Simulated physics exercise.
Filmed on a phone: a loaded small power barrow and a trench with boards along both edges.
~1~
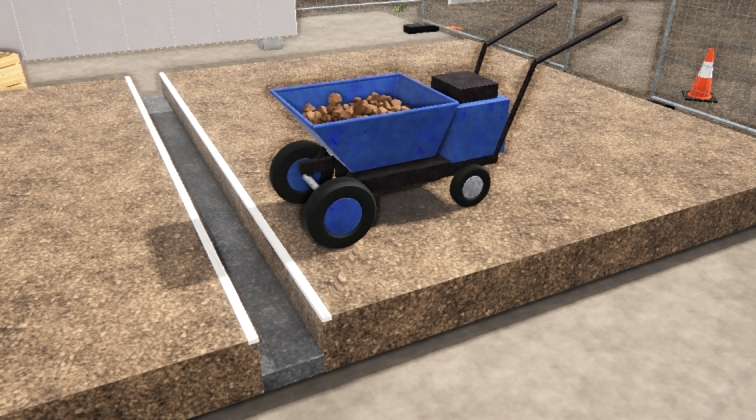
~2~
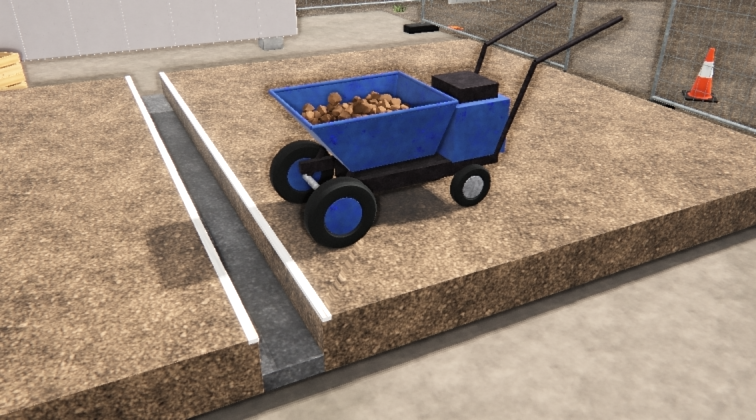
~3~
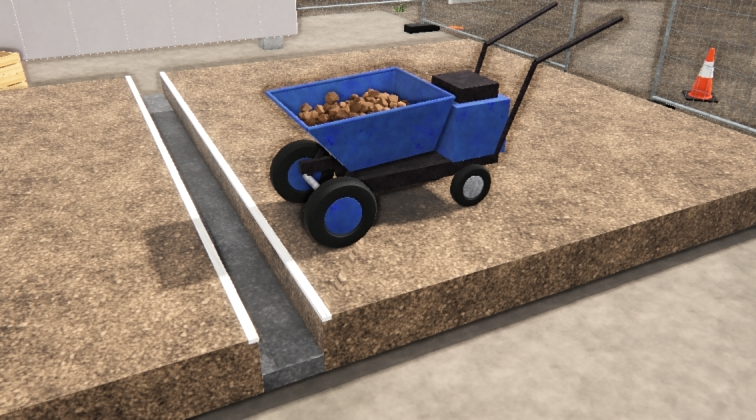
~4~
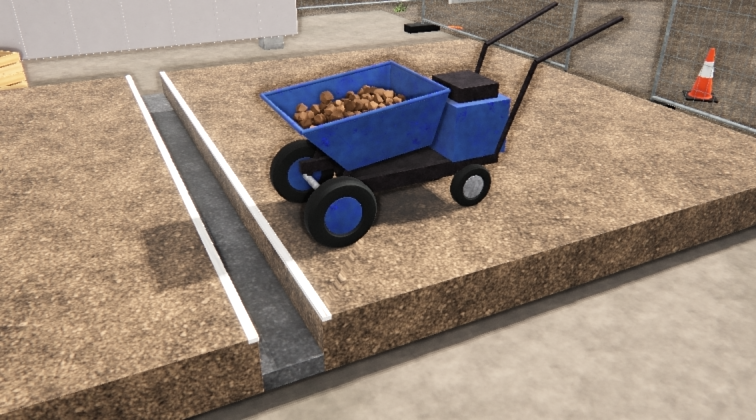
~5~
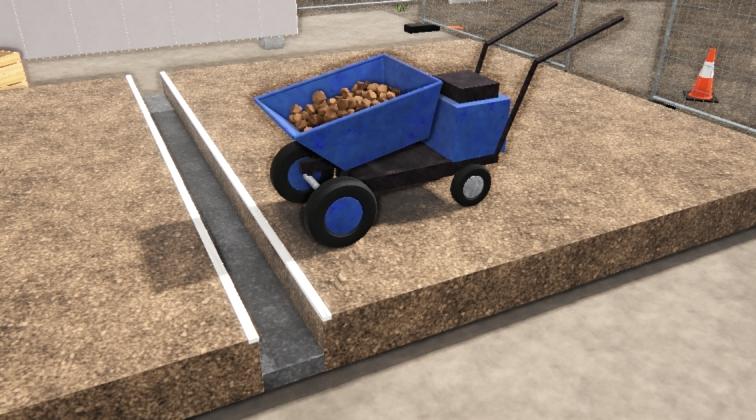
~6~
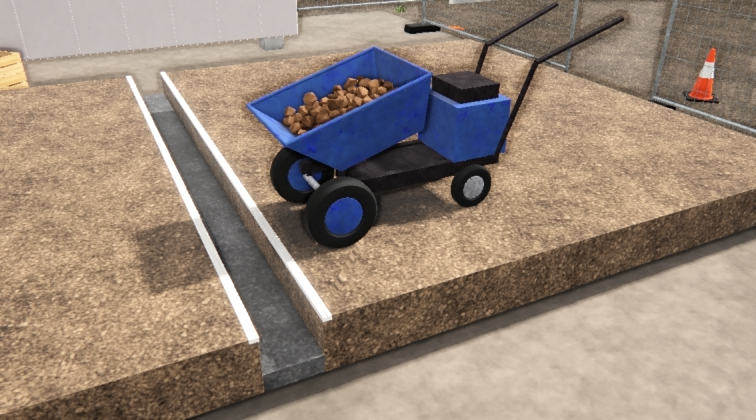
The blue skip of a small barrow, loaded with brown clods, starts level and tilts gradually forward to the left, its rear rising, while the wheels and black handles stay still beside a narrow trench edged with white boards.
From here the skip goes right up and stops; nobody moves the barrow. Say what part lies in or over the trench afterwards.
Between the edges lies only the smaller part of the load.
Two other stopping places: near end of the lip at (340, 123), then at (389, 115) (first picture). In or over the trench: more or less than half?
The first try: Over half. The second: Most of it.
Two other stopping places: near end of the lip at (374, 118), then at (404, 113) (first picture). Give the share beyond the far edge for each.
In turn 0 and 0 in a hundred.
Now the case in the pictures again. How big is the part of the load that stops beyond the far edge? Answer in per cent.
It comes to 65 per cent or so.
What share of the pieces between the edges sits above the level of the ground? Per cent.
Roughly 0 in a hundred.
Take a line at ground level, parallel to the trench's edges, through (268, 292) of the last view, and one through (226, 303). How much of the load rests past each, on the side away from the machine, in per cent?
The first gives 90 %, the second 60 %.
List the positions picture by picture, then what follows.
The first picture shows lip of the skip at (313, 128), level; top of the load at (363, 115), clay clods; first edge of the trench at (303, 282); far edge at (235, 300), the trench over half as wide as the skip, and about half as deep as wide.
The second picture shows lip of the skip at (312, 128), level; top of the load at (372, 110).
The third picture shows lip of the skip at (308, 130), tipped barely; top of the load at (369, 108).
The fourth picture shows lip of the skip at (302, 133), tipped a little; top of the load at (380, 109).
The fifth picture shows lip of the skip at (294, 138), tipped a little; top of the load at (370, 96).
The sixth picture shows lip of the skip at (286, 145), tipped clearly; top of the load at (362, 92); first edge of the trench at (304, 281); far edge at (235, 300).
Soon after the last picture, skip tipped steeply; all in the skip.
A little later, skip tipped right over; nearly all in the skip; a stray few in or heaped over the trench; a small part beyond it; a stray few falling.
Later still, skip tipped right over; about a quarter in the skip; about a quarter in or heaped over the trench; about two thirds beyond it.
By the end, skip tipped right over; about a third in or heaped over the trench; about two thirds beyond it.
